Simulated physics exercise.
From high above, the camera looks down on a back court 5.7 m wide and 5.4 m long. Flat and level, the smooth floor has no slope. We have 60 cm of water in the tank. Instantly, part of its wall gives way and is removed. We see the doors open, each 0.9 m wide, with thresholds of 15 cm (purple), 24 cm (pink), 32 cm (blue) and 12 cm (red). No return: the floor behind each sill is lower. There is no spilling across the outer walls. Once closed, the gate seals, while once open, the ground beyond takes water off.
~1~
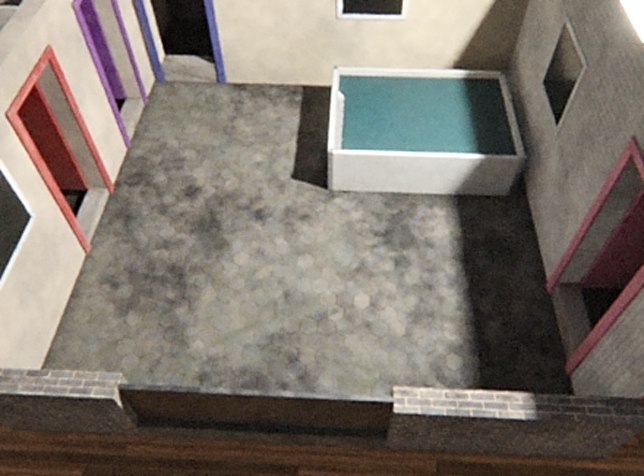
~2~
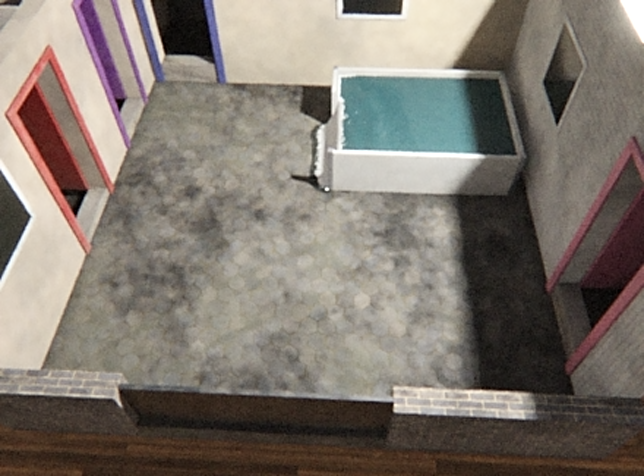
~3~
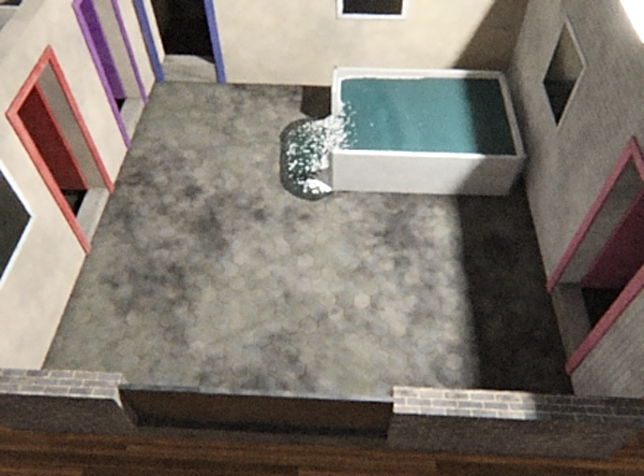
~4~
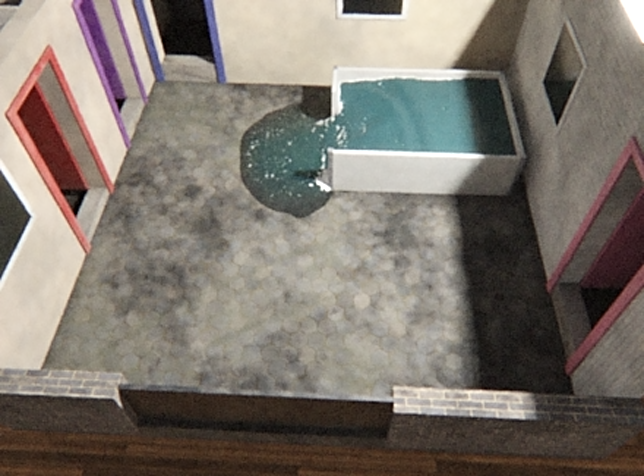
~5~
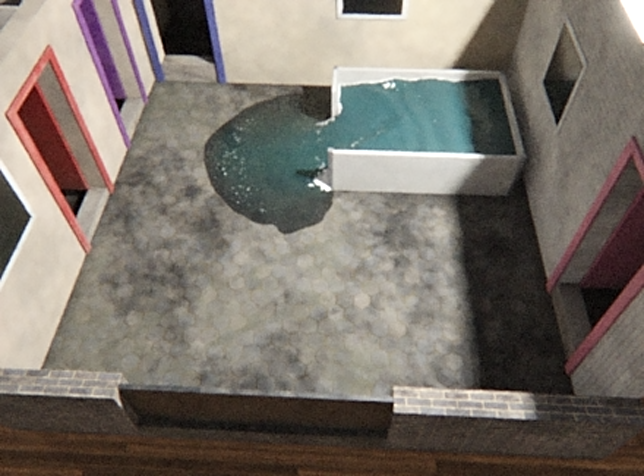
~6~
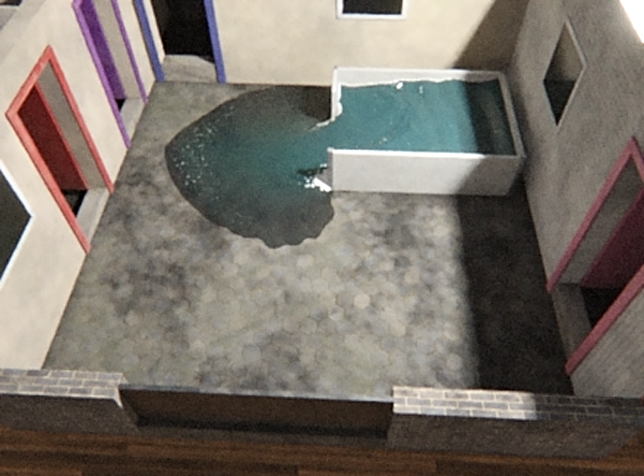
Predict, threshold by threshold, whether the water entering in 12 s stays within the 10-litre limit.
The purple door will overshoot the limit; the pink door will undershoot the limit; the blue door will undershoot the limit; the red door will overshoot the limit.
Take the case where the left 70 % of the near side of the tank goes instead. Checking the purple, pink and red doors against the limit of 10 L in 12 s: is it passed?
Then purple does not exceed it, pink does not exceed it, red does not exceed it.
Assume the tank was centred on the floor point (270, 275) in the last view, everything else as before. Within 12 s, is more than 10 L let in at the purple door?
Purple: Within limit.
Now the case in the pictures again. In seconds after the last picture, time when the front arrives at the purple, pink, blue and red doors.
Times: Purple 0.3 seconds, pink 4.5 seconds, blue 0.5 seconds, red 0.5 seconds.
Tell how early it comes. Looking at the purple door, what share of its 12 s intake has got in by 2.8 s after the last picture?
Fraction in by then: Around 90 per cent.
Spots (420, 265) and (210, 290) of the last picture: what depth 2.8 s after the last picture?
About 0 cm and 2 cm.
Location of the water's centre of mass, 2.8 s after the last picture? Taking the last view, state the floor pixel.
Roughly (269, 178) in the last picture.
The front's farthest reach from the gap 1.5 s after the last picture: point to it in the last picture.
I'd put it near pixel (38, 381) of the last picture.
Then, 0.7 s after the last picture water covers 35 % of the floor and is deepest (32 cm) near (325, 162); purple door 24 cm at the sill, 4 L in, pink door not reached, blue door 7 cm at the sill, 0 L in, red door 14 cm at the sill, 0 L in.
Then, 1.5 s after the last picture water covers 45 % of the floor and is deepest (32 cm) near (153, 87); purple door 28 cm at the sill, 29 L in, pink door not reached, blue door 21 cm at the sill, 0 L in, red door 23 cm at the sill, 21 L in.
Then, 2.8 s after the last picture water covers 50 % of the floor and is deepest (28 cm) near (31, 397); purple door 21 cm at the sill, 84 L in, pink door not reached, blue door 19 cm at the sill, 0 L in, red door 18 cm at the sill, 64 L in.
Then, 6.3 s after the last picture water covers 95 % of the floor and is deepest (14 cm) near (489, 96); purple door 12 cm at the sill, 95 L in, pink door 11 cm at the sill, 0 L in, blue door 12 cm at the sill, 0 L in, red door 10 cm at the sill, 76 L in.
Then, 11.3 s after the last picture water covers 95 % of the floor and is deepest (12 cm) near (529, 218); purple door 5 cm at the sill, 95 L in, pink door 11 cm at the sill, 0 L in, blue door 4 cm at the sill, 0 L in, red door 10 cm at the sill, 76 L in.
